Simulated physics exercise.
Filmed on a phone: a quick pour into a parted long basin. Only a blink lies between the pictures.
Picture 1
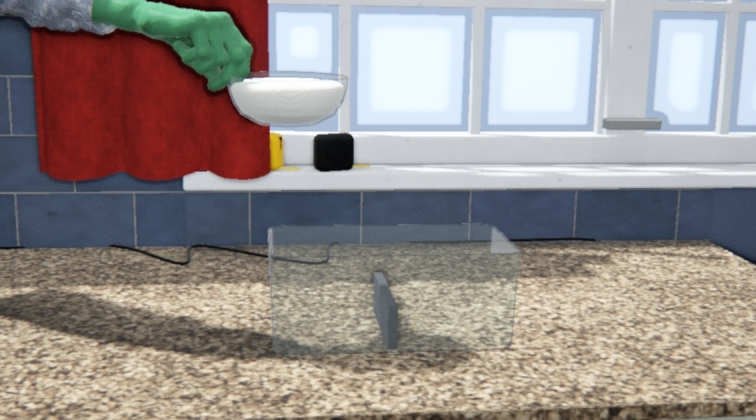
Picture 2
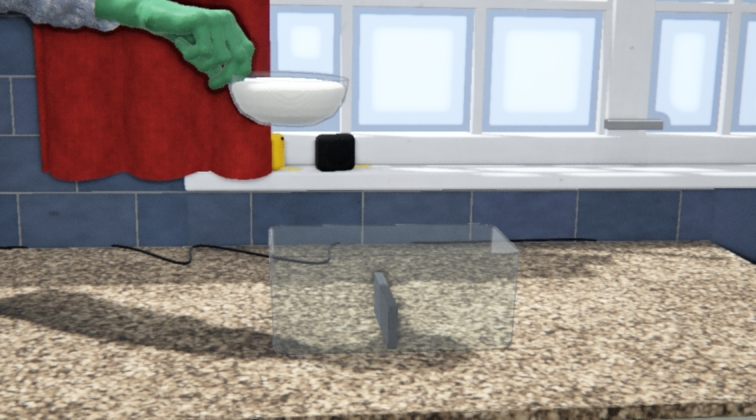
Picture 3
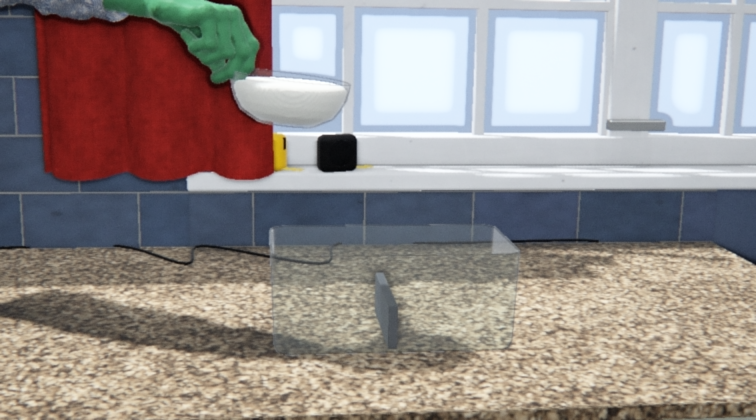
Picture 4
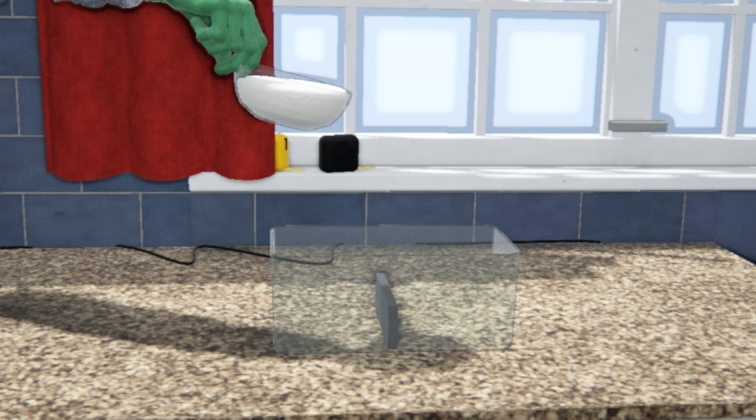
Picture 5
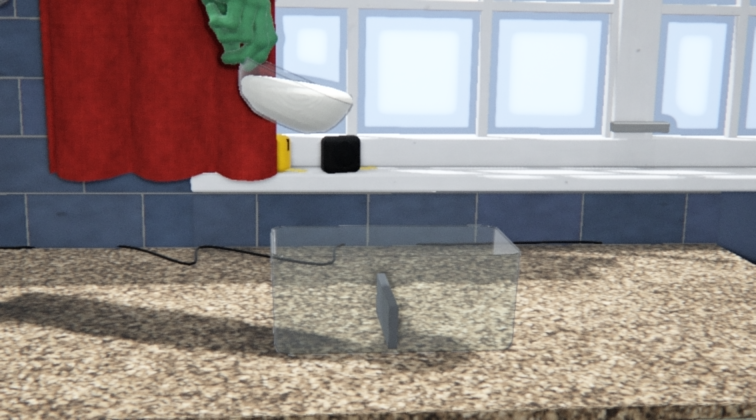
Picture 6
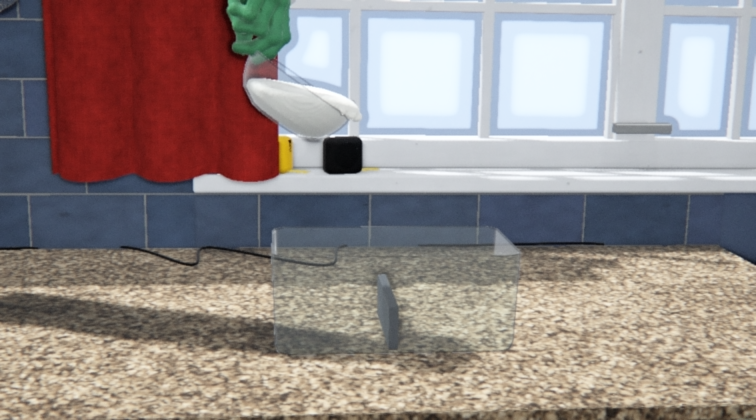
A green-gloved hand with a grey sleeve holds a clear bowl of white liquid at the upper left of a kitchen, seen from the front across a speckled counter. Behind are a red curtain, blue tiles and a bright white-framed window, and below sits a clear long basin with a grey dividing wall. The hand turns over and steadily tilts the bowl rightward, the liquid reaching its lowered edge, while the view barely shifts.
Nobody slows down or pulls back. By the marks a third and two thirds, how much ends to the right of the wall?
The share right of the wall is from a third to two thirds.
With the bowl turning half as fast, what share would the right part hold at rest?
Some 70 per cent.
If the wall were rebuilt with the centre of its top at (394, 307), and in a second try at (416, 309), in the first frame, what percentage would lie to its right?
About 45 and 20 per cent.
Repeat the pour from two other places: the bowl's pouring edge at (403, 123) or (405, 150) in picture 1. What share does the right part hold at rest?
About 85 and 90 per cent.
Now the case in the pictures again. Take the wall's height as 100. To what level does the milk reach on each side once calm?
Near 20 on the left, 20 on the right.
A moment on, the bowl is tipped on its side and 5 per cent is still to pour, 6 is left of the wall and 33 right of it.
Next, the bowl is tipped right over and 0 per cent is still to pour, 37 is left of the wall and 60 right of it.
Then the bowl is tipped right over and 0 per cent is still to pour, 41 is left of the wall and 57 right of it.
Later the bowl is tipped right over and 0 per cent is still to pour, 41 is left of the wall and 57 right of it.
In the end 42 per cent lies left of the wall, 57 right of it and 1 outside.
